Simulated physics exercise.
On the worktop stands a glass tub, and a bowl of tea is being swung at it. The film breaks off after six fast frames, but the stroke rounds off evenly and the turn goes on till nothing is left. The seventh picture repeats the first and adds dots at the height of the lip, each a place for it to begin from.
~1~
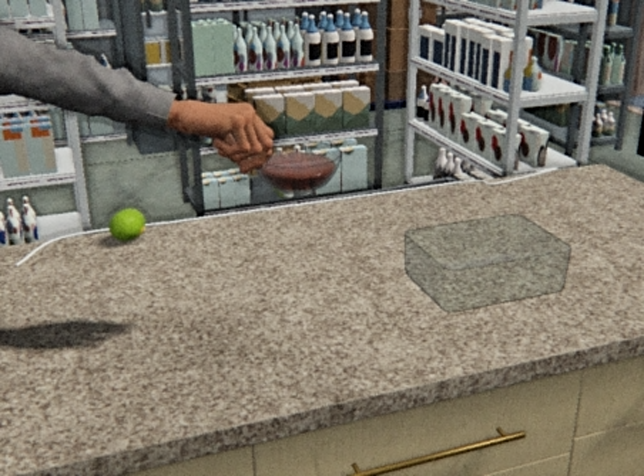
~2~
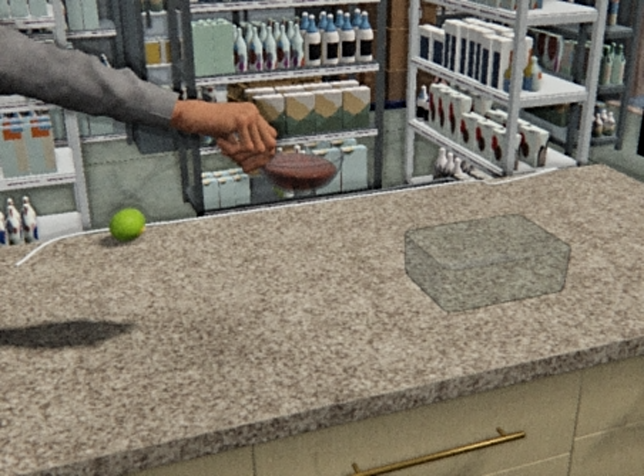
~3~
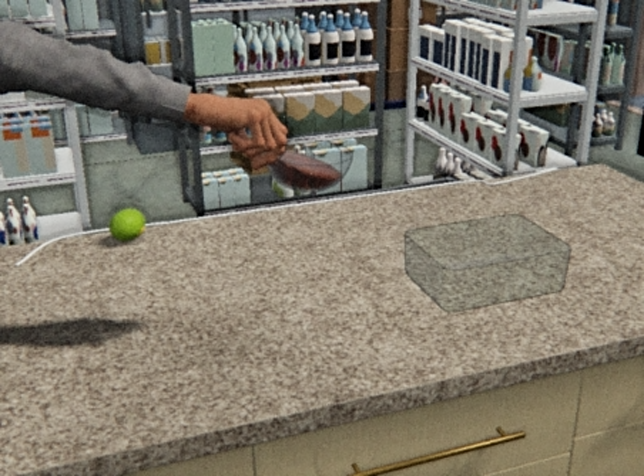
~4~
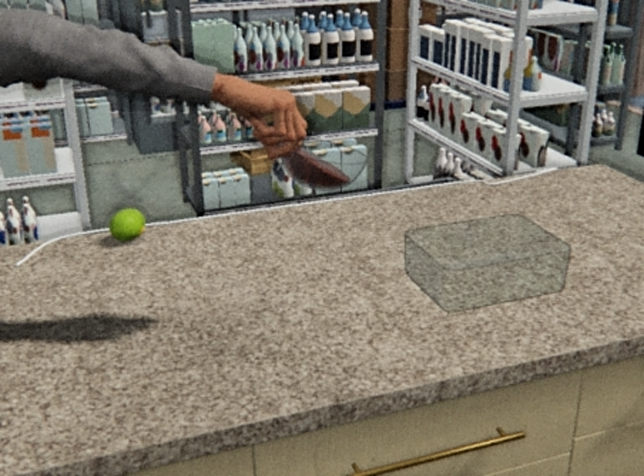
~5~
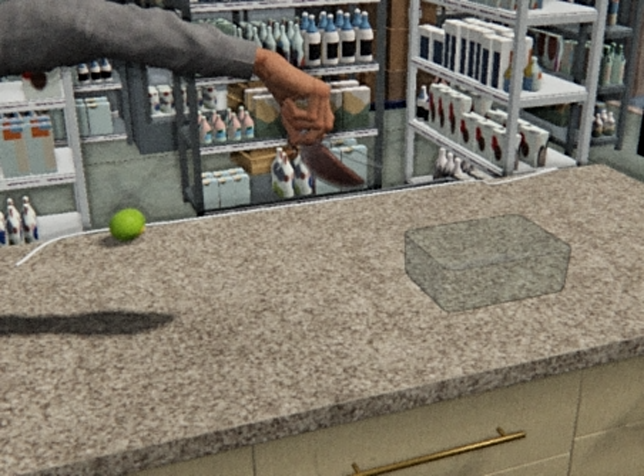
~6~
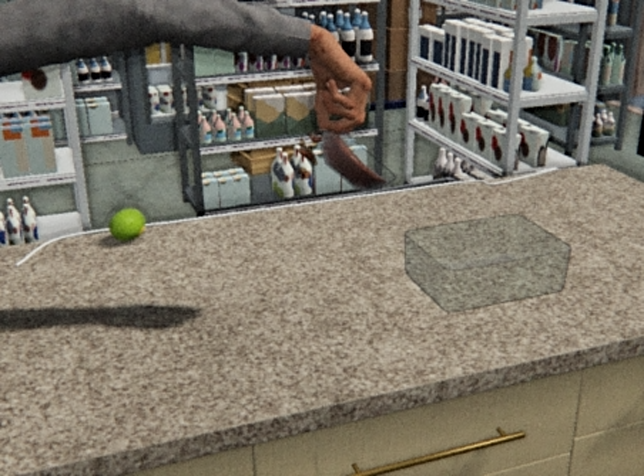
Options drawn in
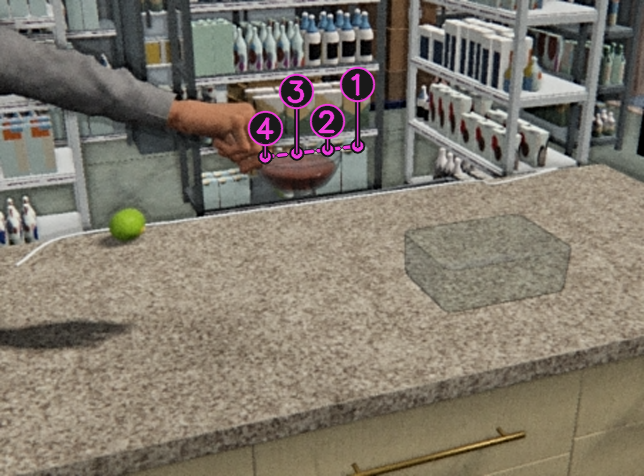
A hand reaching in from the left holds a small reddish-brown bowl above a speckled worktop, then moves it right while tilting it increasingly steeply toward a clear tub, which stays still, as does a green ball on the left.
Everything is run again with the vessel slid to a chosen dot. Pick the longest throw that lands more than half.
I would pick spot 3.
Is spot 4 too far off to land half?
Yes.
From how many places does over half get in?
Three.
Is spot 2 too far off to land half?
No, not at all.
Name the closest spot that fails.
Spot 4.
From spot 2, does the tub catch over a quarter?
Yes, clearly.
In magenta, 1 at (357, 146); 2 at (327, 149); 3 at (296, 153); 4 at (265, 156).
Choosing 1, about 68 % lands in the tub, 15 % falls short and 18 % goes beside or beyond.
Choosing 2, about 66 % lands in the tub, 13 % falls short and 20 % goes beside or beyond.
Choosing 3, about 65 % lands in the tub, 22 % falls short and 12 % goes beside or beyond.
Choosing 4, about 27 % lands in the tub, 68 % falls short and 6 % goes beside or beyond.
